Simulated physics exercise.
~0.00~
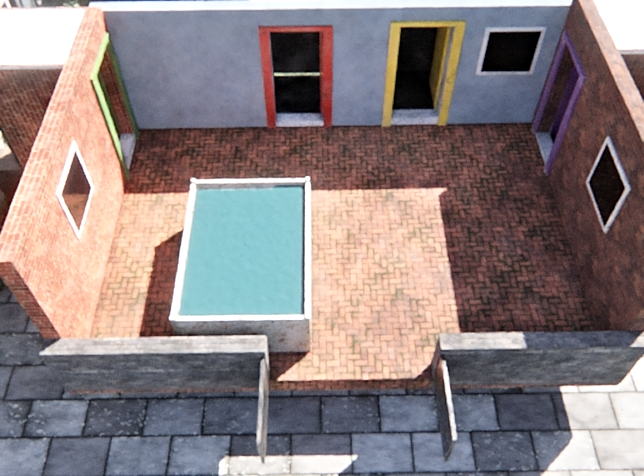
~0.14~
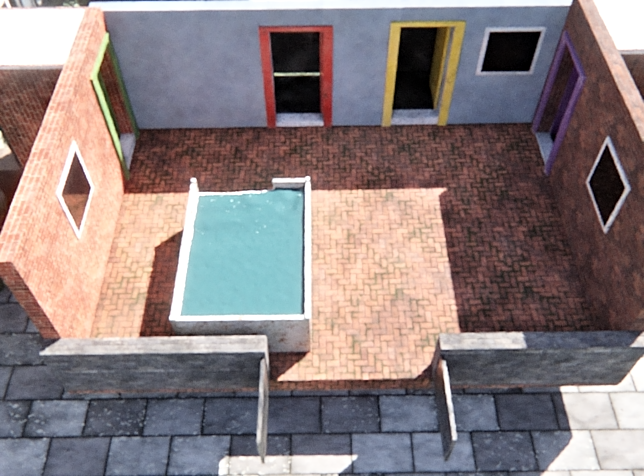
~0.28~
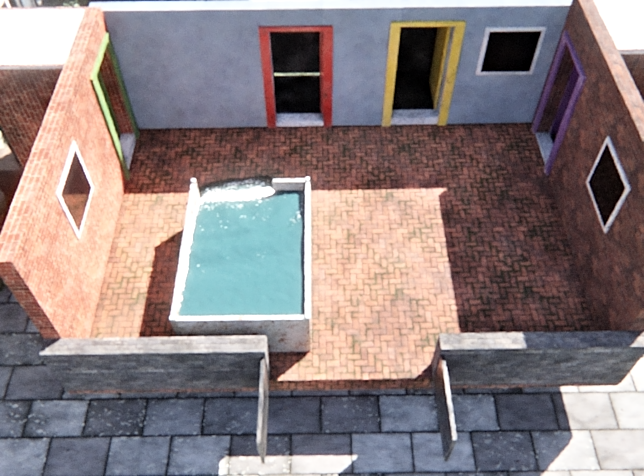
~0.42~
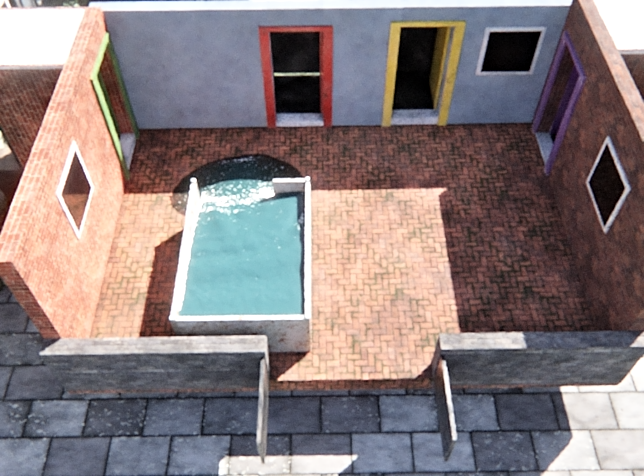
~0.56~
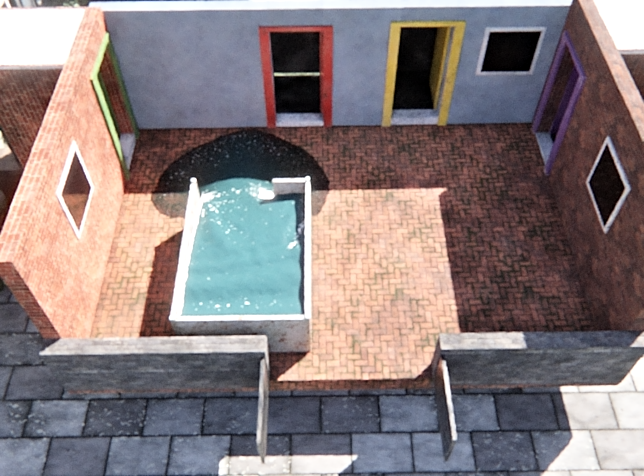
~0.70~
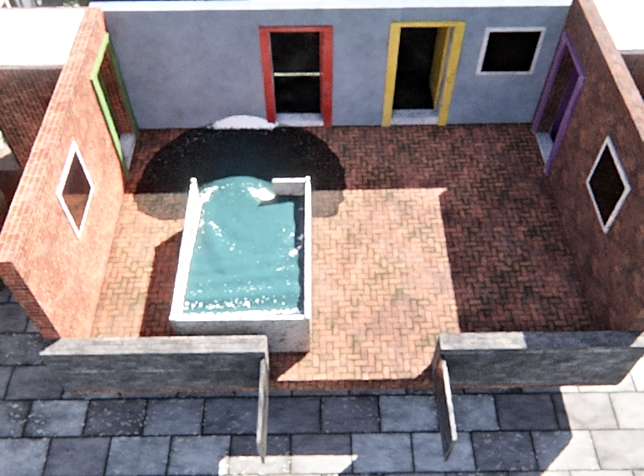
The video shows a paved courtyard from above, where a gap opens in the far wall of a raised rectangular water tank and water pours out, spreading in a widening dark pool across the bricks toward the back wall.
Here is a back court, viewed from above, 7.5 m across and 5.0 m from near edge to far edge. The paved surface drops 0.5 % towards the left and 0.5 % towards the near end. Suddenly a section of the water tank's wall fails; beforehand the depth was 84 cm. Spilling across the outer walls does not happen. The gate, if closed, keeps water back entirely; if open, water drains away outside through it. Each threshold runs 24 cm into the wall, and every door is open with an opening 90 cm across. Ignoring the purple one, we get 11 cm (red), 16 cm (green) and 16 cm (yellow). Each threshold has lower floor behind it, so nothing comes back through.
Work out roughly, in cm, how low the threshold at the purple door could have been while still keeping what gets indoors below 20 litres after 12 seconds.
No lower than about 12 cm.
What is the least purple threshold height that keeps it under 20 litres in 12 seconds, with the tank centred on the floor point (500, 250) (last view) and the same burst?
Then roughly 29 cm.
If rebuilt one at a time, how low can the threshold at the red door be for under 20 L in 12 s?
For red, a step near 29 cm.
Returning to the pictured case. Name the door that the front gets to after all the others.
I'd say the purple one.
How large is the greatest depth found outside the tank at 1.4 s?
55 cm.
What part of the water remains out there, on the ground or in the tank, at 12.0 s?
Roughly 74 per cent of the water.
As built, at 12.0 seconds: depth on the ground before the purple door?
Depth: Near 5.0 cm.
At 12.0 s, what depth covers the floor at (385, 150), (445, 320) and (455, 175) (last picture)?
Roughly 3, 6 and 5 centimetres.
After 1.4 s water covers 25 % of the floor, deepest (55 cm) near (138, 133); it has not reached the purple door.
After 3.0 s water covers 50 % of the floor, deepest (36 cm) near (130, 168); 7 cm at the purple door, 0 litres in over its 6 cm threshold.
After 12.0 s water covers 95 % of the floor, deepest (14 cm) near (83, 368); 5 cm at the purple door, 130 litres in over its 6 cm threshold.
At the purple door as built, the water arrived by 3.0 s and peaked near 16 cm at 3.8 s.
Run again over the same 12 s with other heights there, 43 litres in over 10 cm, 12 litres over 13.5 cm. The limit of 20 litres is kept from about 12 cm up.
